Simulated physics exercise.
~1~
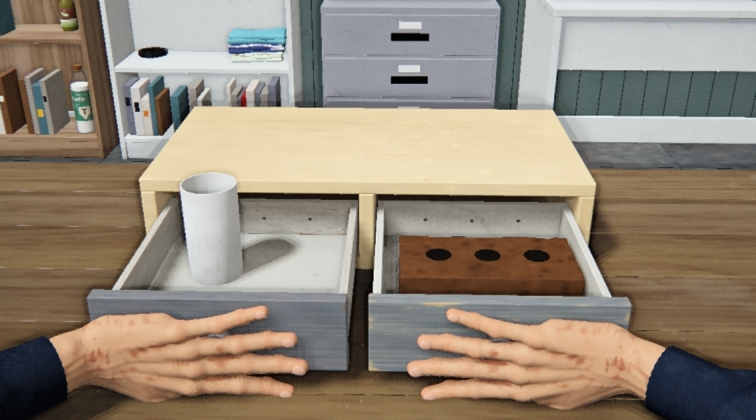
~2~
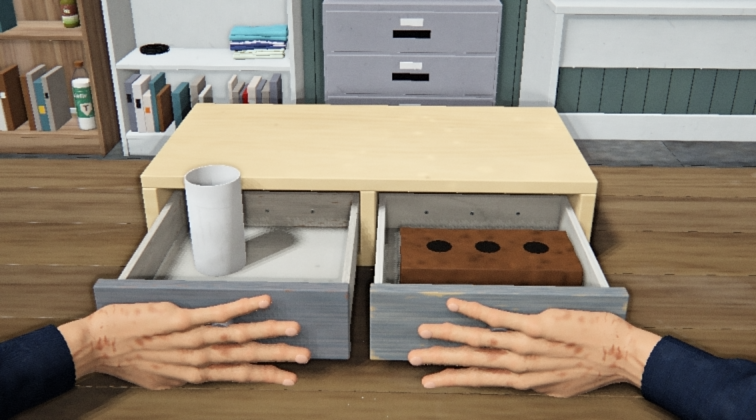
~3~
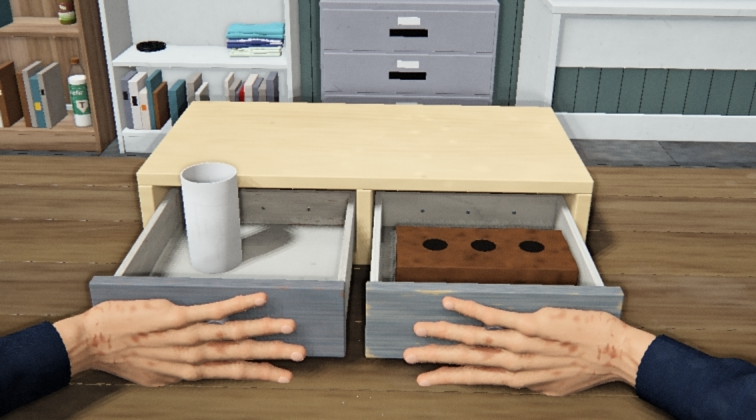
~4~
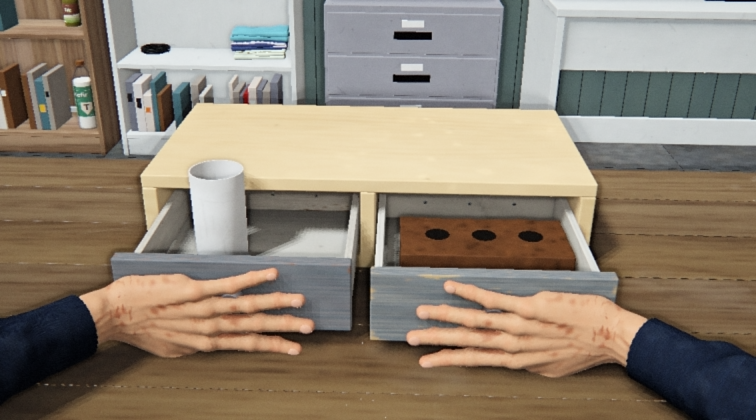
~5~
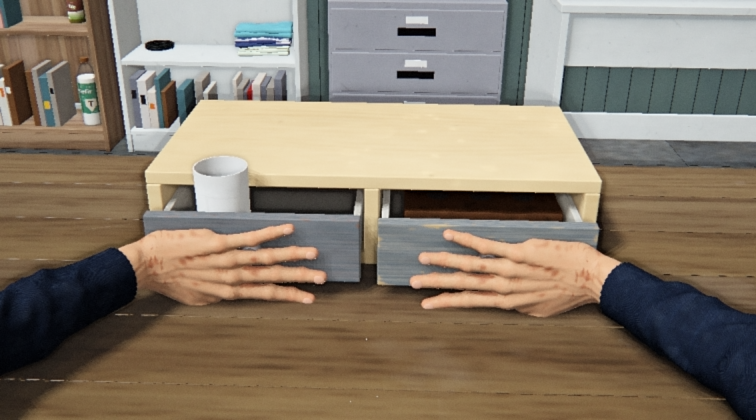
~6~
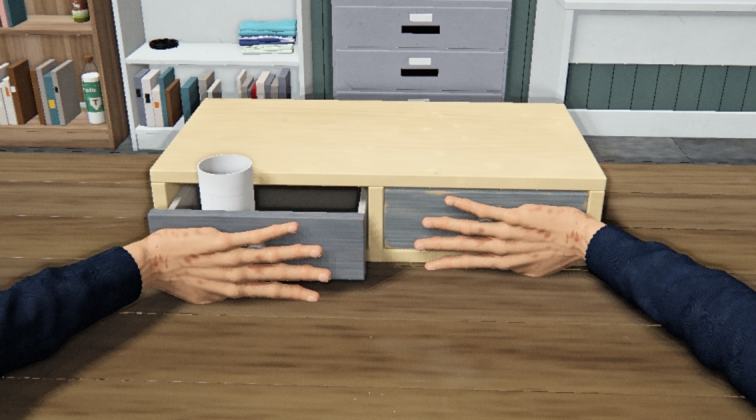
Two hands push both drawers inward; the right closes, but the left stays partly open.
